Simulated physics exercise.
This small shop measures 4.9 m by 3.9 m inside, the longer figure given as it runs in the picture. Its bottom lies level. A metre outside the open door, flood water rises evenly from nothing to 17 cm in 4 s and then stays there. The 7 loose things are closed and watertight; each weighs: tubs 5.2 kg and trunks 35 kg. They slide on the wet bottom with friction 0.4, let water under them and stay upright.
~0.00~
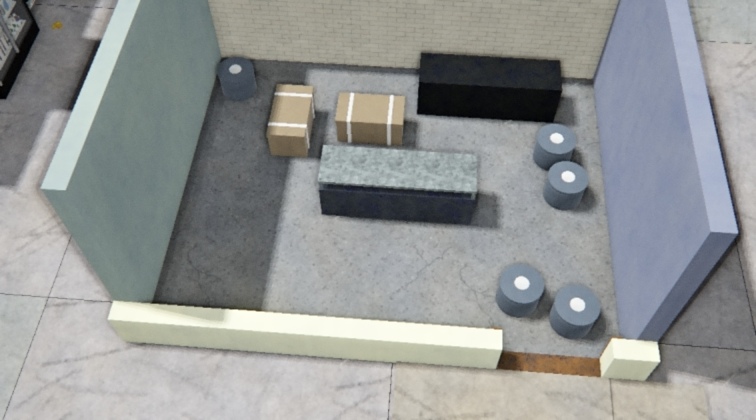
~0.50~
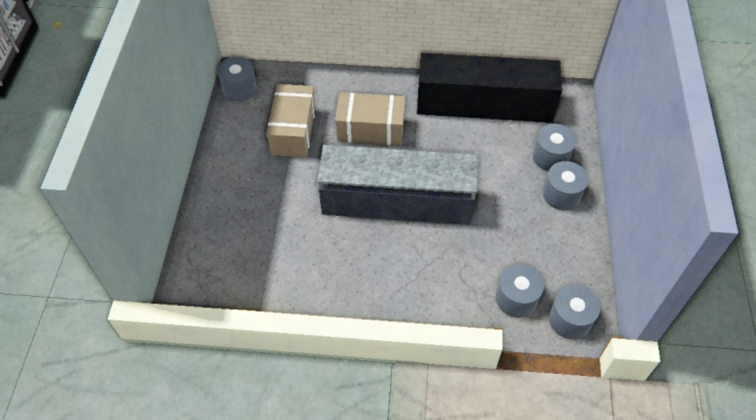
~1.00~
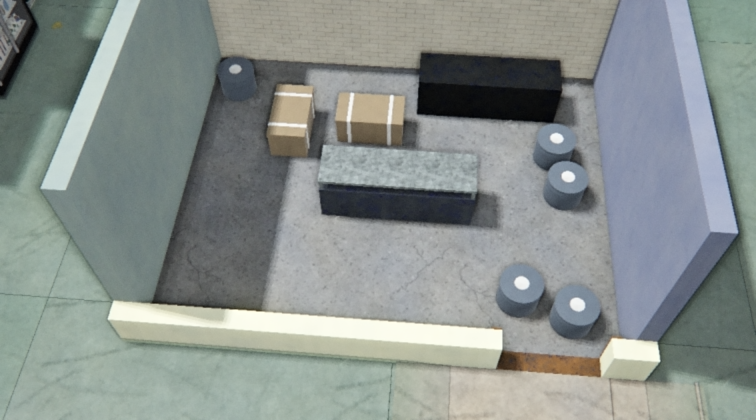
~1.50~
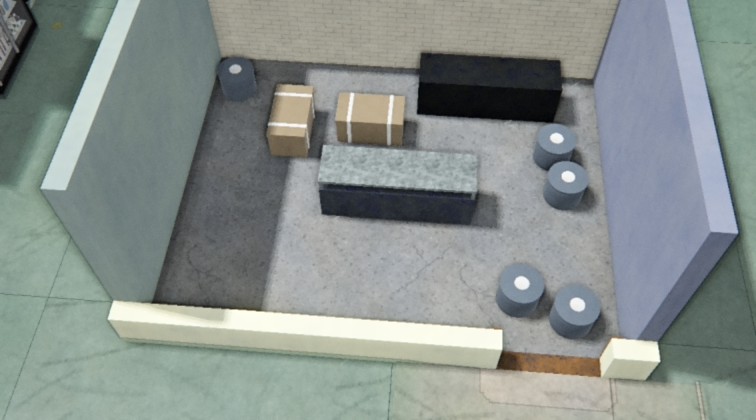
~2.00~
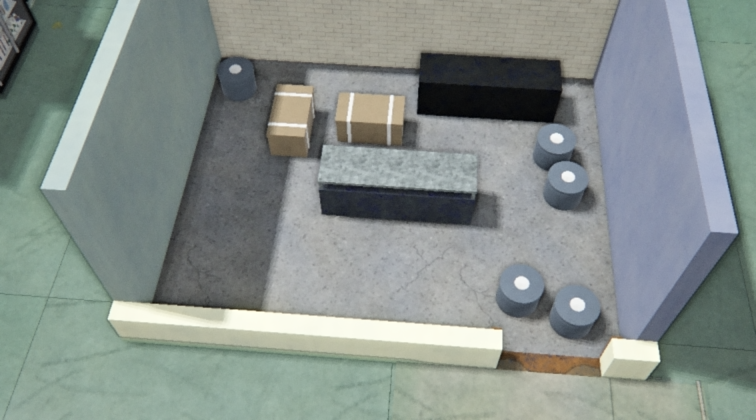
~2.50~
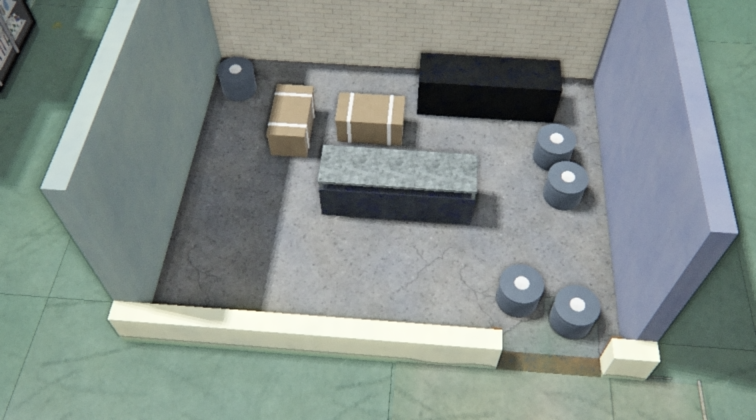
A small roofless shop with a speckled grey floor, a pale brick back wall, a green left wall and a blue right wall is seen from high above its low cream front wall. Five grey tubs, two strapped brown trunks, a black block and a stone-topped counter stand inside. Outside, the paving turns from grey to green and the brown doorway strip dulls, while the objects and camera stay still.
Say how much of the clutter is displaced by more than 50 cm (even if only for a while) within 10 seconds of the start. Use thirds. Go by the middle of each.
It is one to two thirds.
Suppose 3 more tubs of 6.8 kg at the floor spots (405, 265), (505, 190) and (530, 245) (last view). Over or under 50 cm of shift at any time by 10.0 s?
In that order: Under, more, past it.
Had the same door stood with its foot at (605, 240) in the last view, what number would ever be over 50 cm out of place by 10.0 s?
Then 2.
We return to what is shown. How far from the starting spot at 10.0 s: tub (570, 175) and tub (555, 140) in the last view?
In turn: 150 cm, 30 cm.
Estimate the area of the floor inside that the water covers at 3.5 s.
About 1.5 m2.
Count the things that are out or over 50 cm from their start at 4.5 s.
By then 2.
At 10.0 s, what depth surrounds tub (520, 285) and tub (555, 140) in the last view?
Roughly 2 and 12 cm.
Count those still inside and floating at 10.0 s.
3 of them.
After 3.5 s 0 of 7 are over 50 cm from their spots; 0 afloat.
After 4.5 s 2 of 7 are over 50 cm from their spots; 1 afloat.
After 7.0 s 3 of 7 are over 50 cm from their spots; 4 afloat.
After 10.0 s 3 of 7 are over 50 cm from their spots, and 3 have been at some point; 3 afloat.
